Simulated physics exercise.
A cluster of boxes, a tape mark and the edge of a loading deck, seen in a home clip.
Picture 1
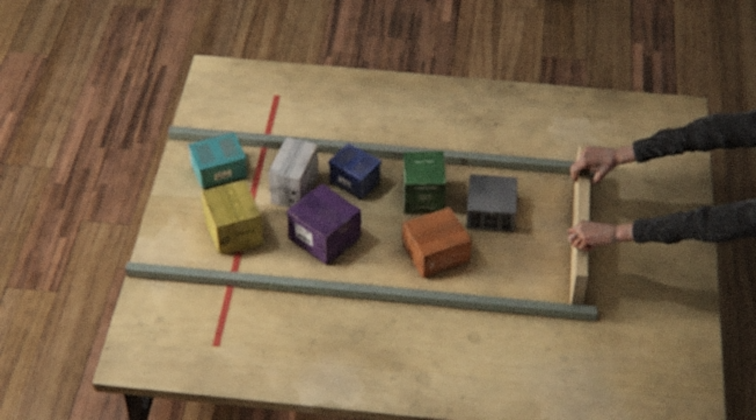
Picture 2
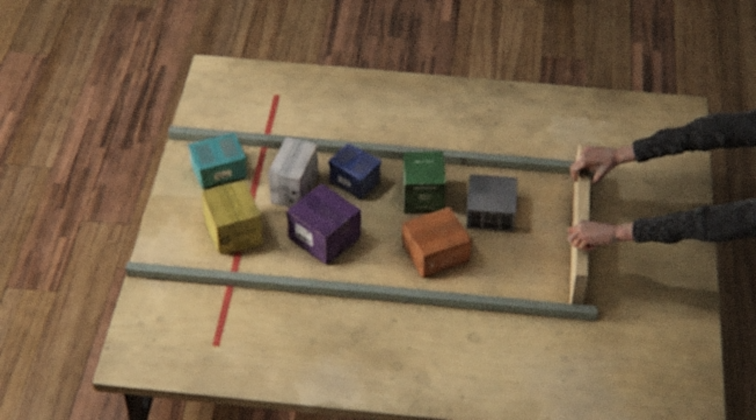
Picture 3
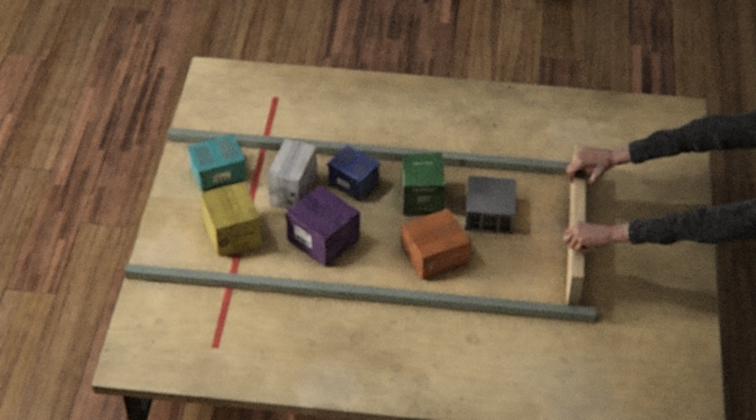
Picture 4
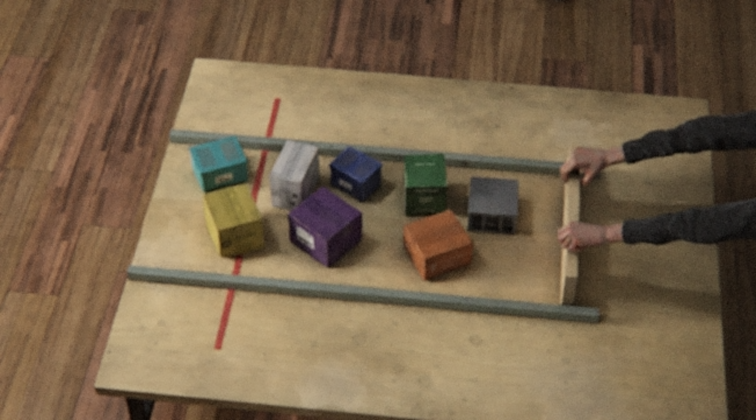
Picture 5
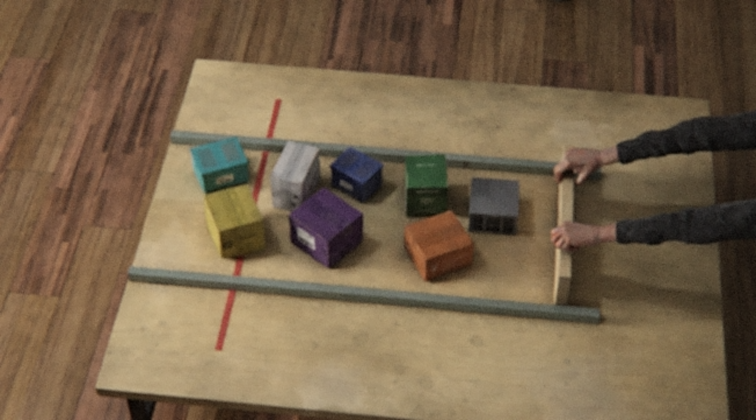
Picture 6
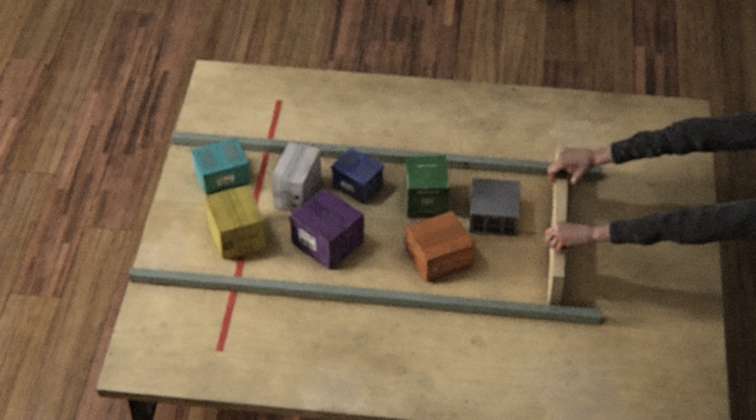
On a wooden table, two hands slide a plank slightly left toward several still, colourful boxes.
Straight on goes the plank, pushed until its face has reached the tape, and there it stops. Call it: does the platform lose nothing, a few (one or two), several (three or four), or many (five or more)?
It loses several, three or four.
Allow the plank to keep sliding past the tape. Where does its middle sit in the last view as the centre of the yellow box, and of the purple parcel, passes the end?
Its middle is around (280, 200) and around (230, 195).
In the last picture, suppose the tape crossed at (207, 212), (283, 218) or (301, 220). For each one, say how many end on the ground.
In that order 6, 1 and 1.
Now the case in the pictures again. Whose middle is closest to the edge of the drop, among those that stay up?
The foremost one is the white parcel.
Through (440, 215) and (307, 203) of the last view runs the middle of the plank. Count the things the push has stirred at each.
At first I count 5, and then 8.
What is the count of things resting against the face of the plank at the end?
At rest, 2 are in contact.
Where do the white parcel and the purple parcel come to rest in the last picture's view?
One ends up near (158, 177) and the other near (166, 222).
A little later, none off yet; turquoise tote at rest near (221, 166); yellow box at rest near (236, 223); white parcel at rest near (297, 178).
Next, none off yet; turquoise tote shifted about its own width near (171, 165); yellow box shifted a little near (218, 224); white parcel shifted about its own width near (217, 181).
When it is over, the number that fall off is three or four; down, blue tote, yellow box and turquoise tote.
